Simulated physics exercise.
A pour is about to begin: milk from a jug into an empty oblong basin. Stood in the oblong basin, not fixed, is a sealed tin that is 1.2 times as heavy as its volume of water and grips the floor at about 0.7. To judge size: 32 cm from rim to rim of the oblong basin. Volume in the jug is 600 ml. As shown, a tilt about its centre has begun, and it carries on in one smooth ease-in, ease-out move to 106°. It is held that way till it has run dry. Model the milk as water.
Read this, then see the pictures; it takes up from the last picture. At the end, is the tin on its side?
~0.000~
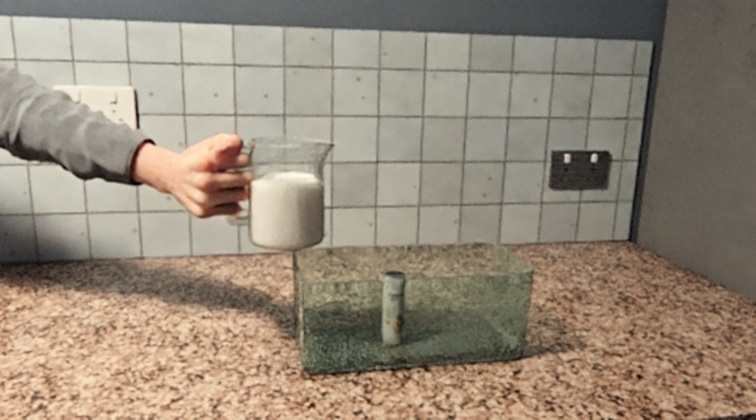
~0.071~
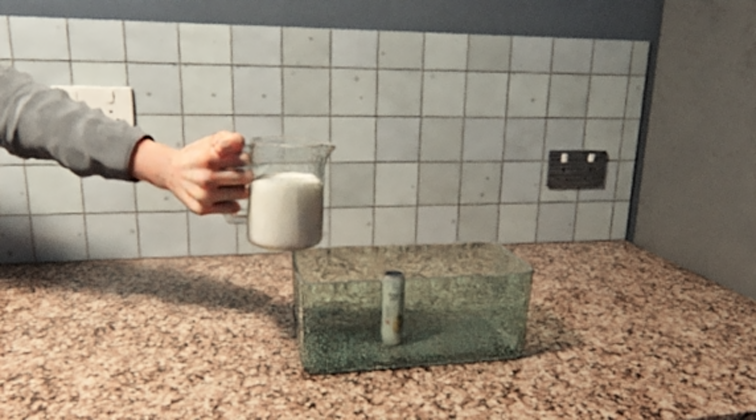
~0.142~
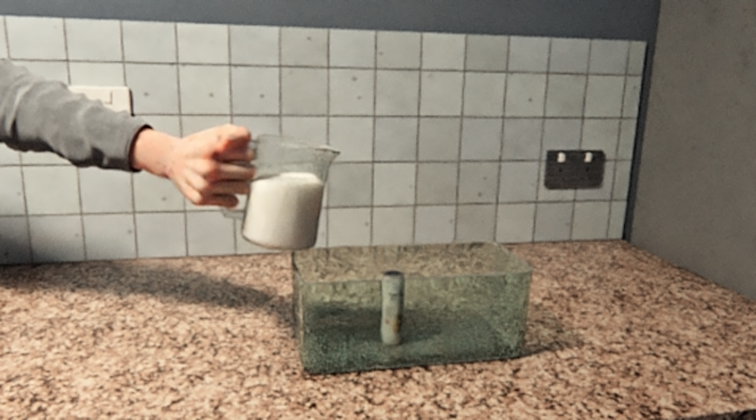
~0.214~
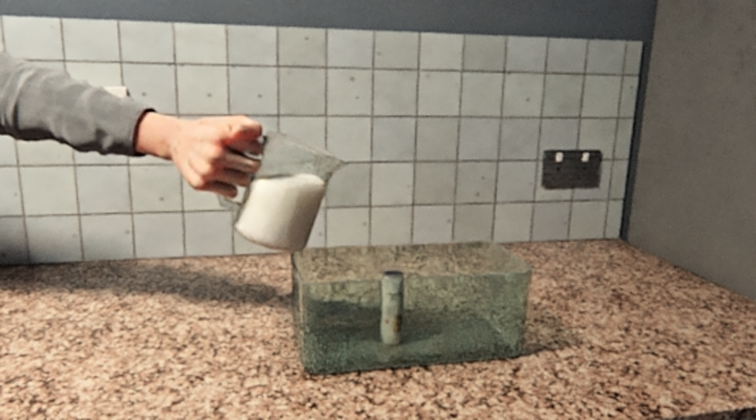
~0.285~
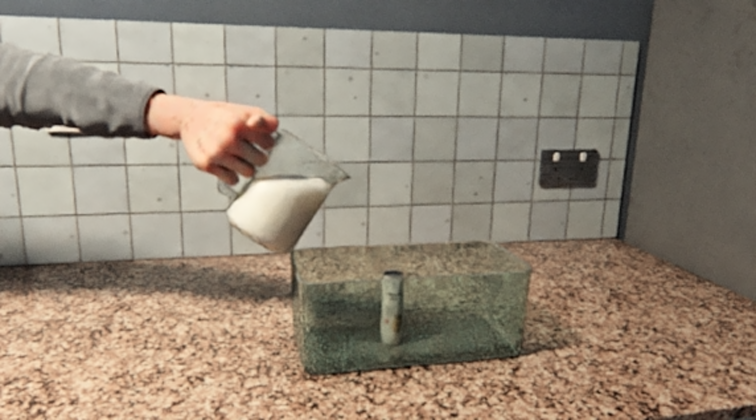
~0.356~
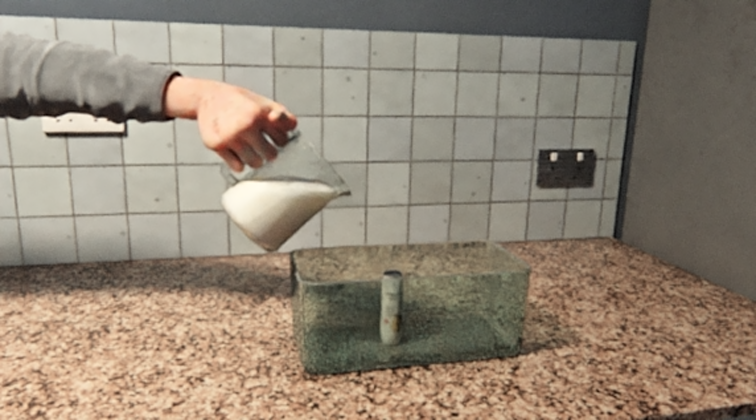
It is going to fail.
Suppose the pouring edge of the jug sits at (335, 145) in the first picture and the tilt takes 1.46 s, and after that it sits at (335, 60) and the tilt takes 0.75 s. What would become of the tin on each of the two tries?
First it tips over; then it stays on its base.
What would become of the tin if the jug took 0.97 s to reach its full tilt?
Outcome - the tin comes down.
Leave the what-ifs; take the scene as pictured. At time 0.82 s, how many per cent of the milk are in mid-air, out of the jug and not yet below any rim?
Something like 9 per cent of the total.
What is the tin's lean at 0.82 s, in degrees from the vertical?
Roughly 0°.
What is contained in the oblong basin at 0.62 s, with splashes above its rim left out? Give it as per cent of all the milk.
About 14%.
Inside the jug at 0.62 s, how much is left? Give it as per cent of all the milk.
Around 68 in a hundred.
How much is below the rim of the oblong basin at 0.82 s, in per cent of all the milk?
Roughly 70 %.
Then, 0.62 s in, the tilt is 99° and 68 per cent is still to pour; the tin stands where it began.
Then, 0.82 s in, the tilt is 106° and 22 per cent is still to pour; the tin stands 3 cm from where it began.
Then, 1.03 s in, the tilt is 106° and 5 per cent is still to pour; the tin leans 41°.
Then, 1.25 s in, the tilt is 106° and 1 per cent is still to pour; the tin lies on its side.
Finally, the tin lies on its side.
